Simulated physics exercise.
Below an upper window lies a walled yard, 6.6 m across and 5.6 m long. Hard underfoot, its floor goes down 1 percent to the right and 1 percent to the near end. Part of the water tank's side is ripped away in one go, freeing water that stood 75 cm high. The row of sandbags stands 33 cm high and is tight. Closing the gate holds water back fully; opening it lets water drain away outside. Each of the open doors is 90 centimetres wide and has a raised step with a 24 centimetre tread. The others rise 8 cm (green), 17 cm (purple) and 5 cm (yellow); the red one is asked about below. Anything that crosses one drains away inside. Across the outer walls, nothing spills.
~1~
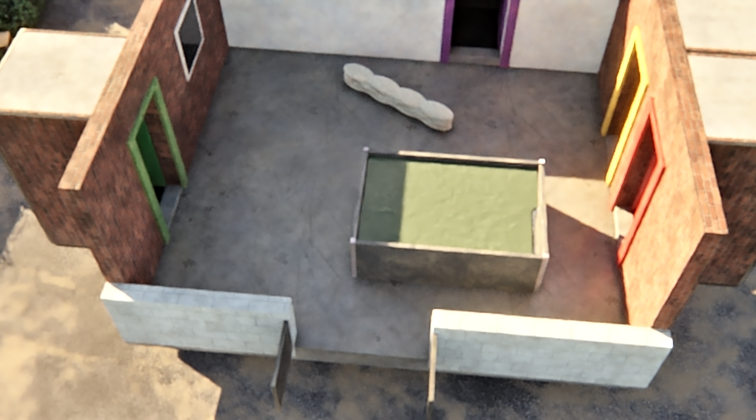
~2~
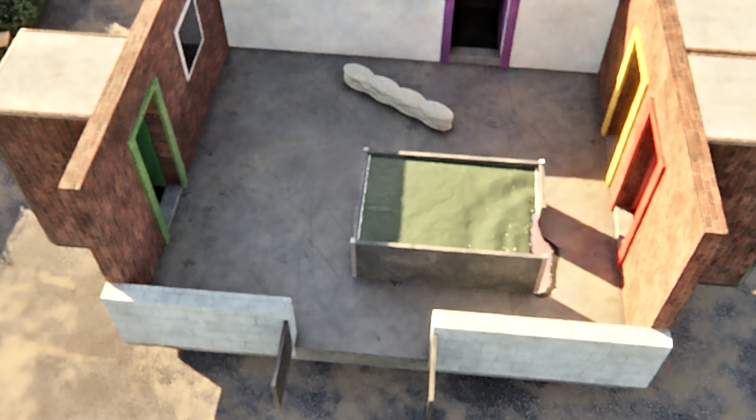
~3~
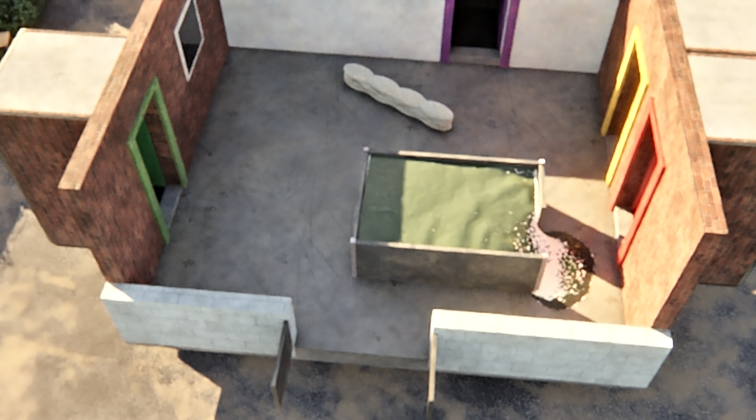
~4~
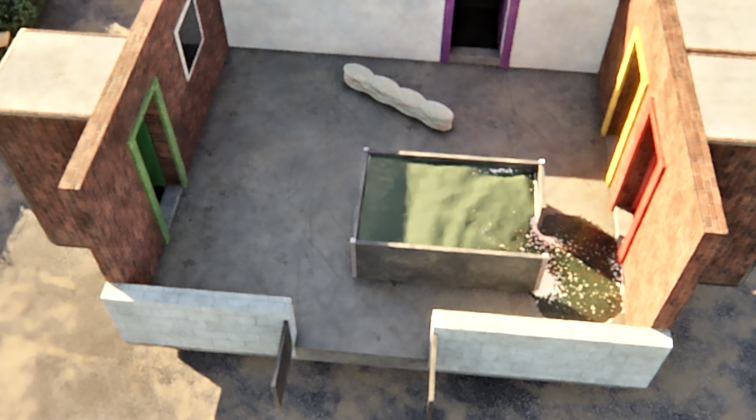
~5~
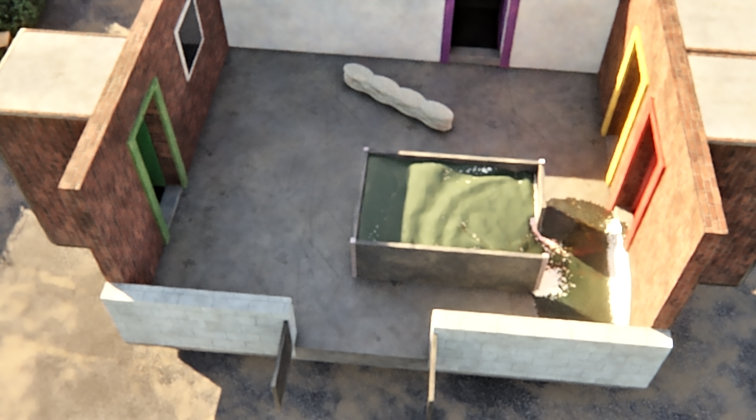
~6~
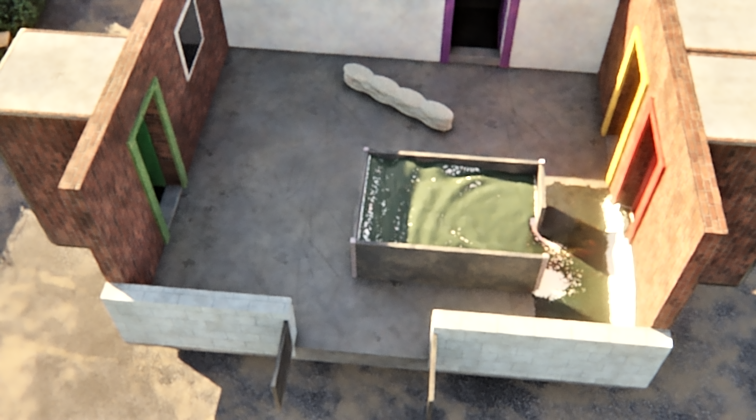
In a walled yard, green water bursts from a tank's right side and spreads to the red door.
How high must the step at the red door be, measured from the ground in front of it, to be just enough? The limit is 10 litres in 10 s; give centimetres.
About 38 cm.
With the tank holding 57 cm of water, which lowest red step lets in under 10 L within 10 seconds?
A step of about 28 cm does it.
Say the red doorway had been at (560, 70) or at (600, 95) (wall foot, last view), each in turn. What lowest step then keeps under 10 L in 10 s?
Around 17 and 13.0 cm respectively.
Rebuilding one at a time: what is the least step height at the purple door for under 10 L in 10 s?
At the purple door you'd want roughly 6.5 cm.
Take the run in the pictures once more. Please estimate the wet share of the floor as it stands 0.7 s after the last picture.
About 10 per cent.
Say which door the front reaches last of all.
Door: Green.
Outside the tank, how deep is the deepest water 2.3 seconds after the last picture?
Up to some 38 centimetres, I'd say.
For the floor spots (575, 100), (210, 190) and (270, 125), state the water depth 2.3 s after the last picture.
Roughly 3, 0 and 0 centimetres.
Then, 0.7 s after the last picture water covers 10 % of the floor, deepest (60 cm) near (620, 336); 31 cm at the red door, 51 litres in over its 14 cm step.
Then, 2.3 s after the last picture water covers 45 % of the floor, deepest (38 cm) near (622, 360); 24 cm at the red door, 190 litres in over its 14 cm step.
Then, 9.3 s after the last picture water covers 95 % of the floor, deepest (15 cm) near (609, 359); 10 cm at the red door, 272 litres in over its 14 cm step.
At the red door as built, the water peaked near 32 cm, 0.9 s after the last picture.
With a step of 35 cm, 17 litres would have come in within the 10 s; with 47.5 cm, 0 litres. So under 10 litres takes about 38 cm.
